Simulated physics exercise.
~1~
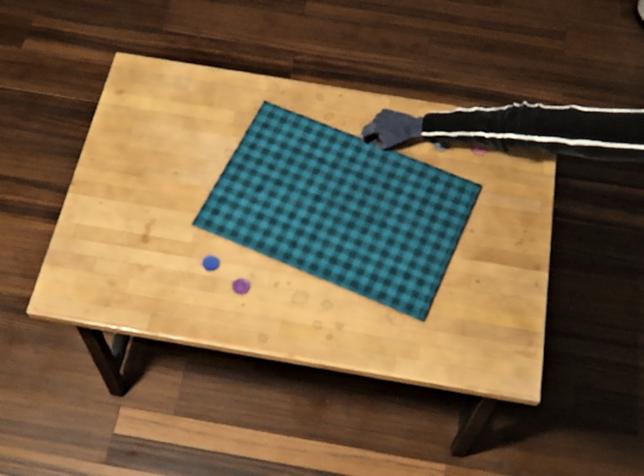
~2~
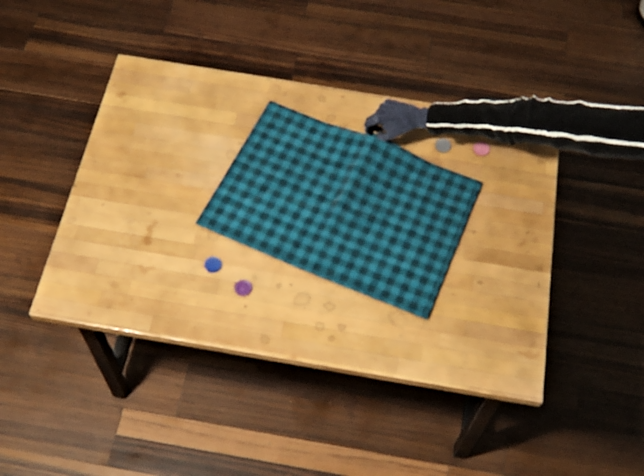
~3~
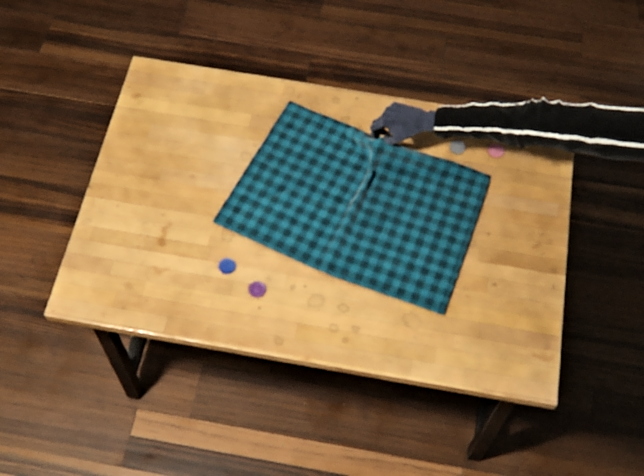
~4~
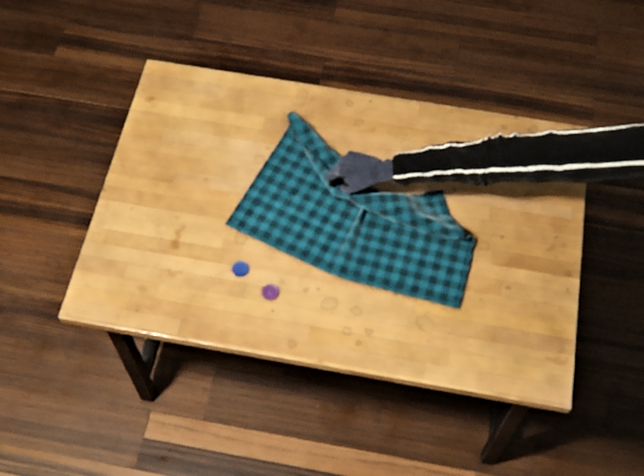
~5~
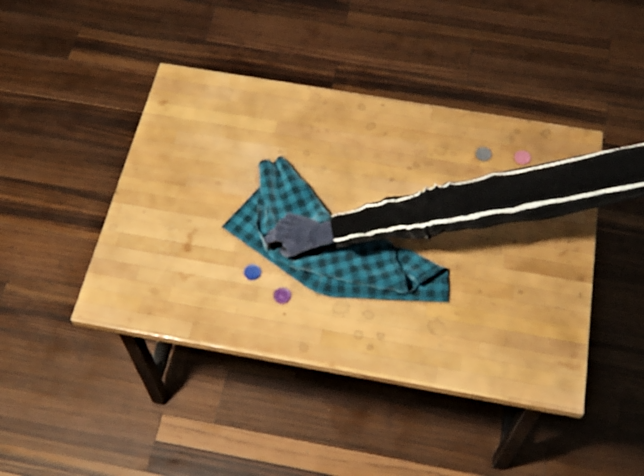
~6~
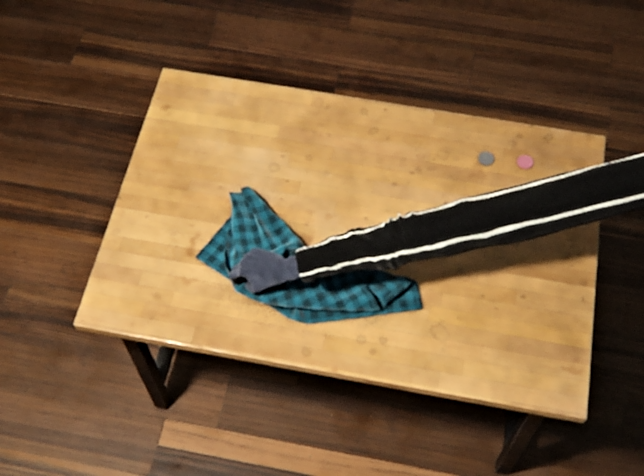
On a light wooden table, a gloved hand grips the far edge of a teal checked cloth, folds it over toward the near side, then drags the bunched cloth left and down until it covers the blue and purple discs, leaving the grey and pink ones uncovered.
